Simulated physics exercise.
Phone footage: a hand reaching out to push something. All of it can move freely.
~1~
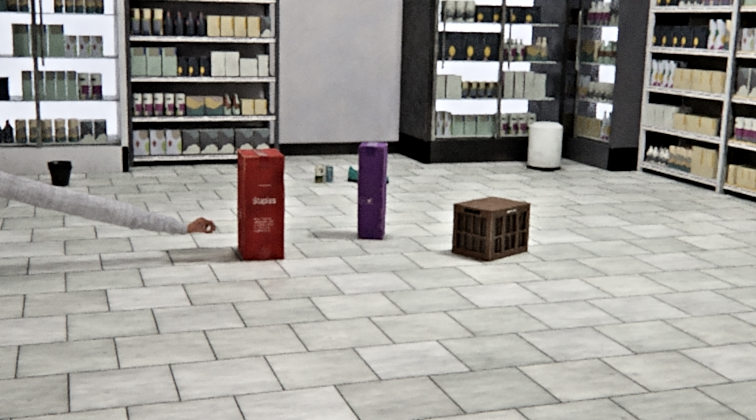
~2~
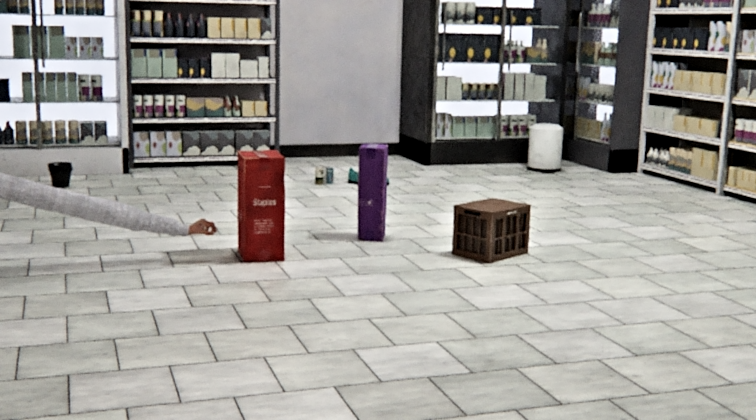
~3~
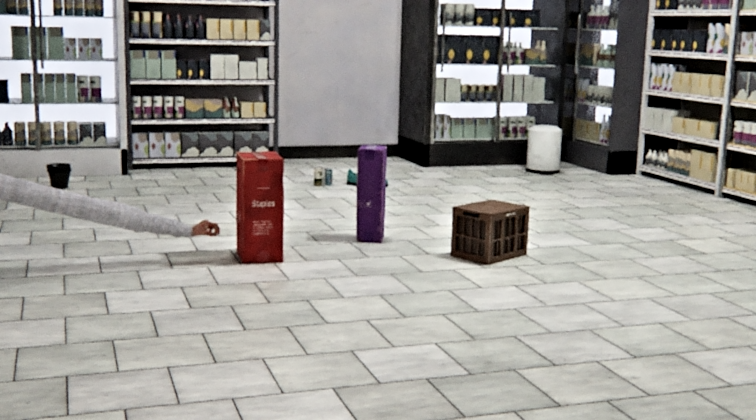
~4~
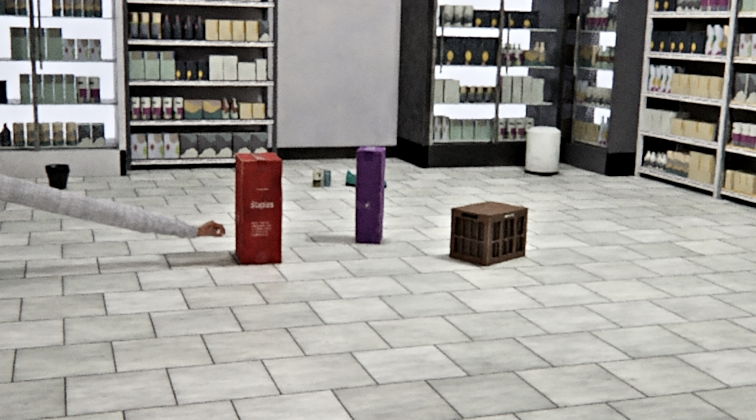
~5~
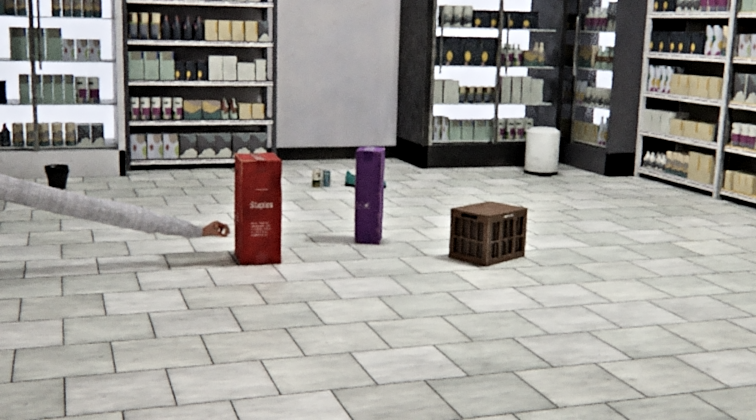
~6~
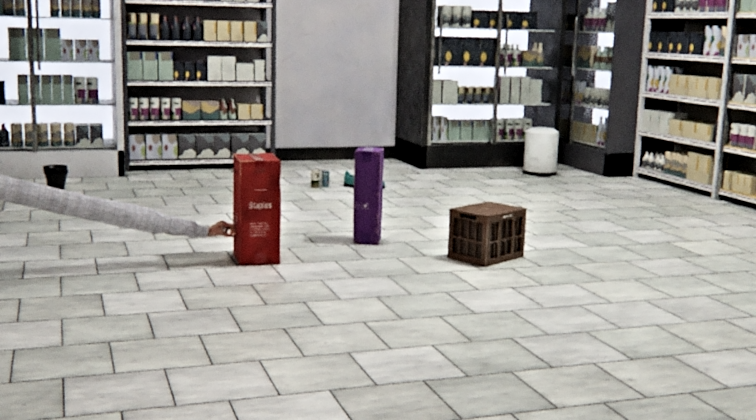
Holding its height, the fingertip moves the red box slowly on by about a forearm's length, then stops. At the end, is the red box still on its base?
Doesn't go over.
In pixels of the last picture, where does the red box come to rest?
Around (321, 206).
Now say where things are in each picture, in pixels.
Red box (261, 204), in the first frame.
Red box (261, 205), in the second frame.
Red box (260, 207), in the third frame.
Red box (258, 208), in the fourth frame.
Red box (258, 208), in the fifth frame.
Red box (257, 208), in the sixth frame.
Then, 0.20 s past the last view, red box displaced a little near (268, 208).
Then, 0.50 s past the last view, red box displaced about its own width near (288, 207).
Then, 0.70 s past the last view, red box displaced about its own width near (301, 207).
Then, 1.00 s past the last view, red box displaced about its own width near (320, 206).
Finally, moved from the start, red box. Final places as the last picture's camera would see them, red box near (321, 206).
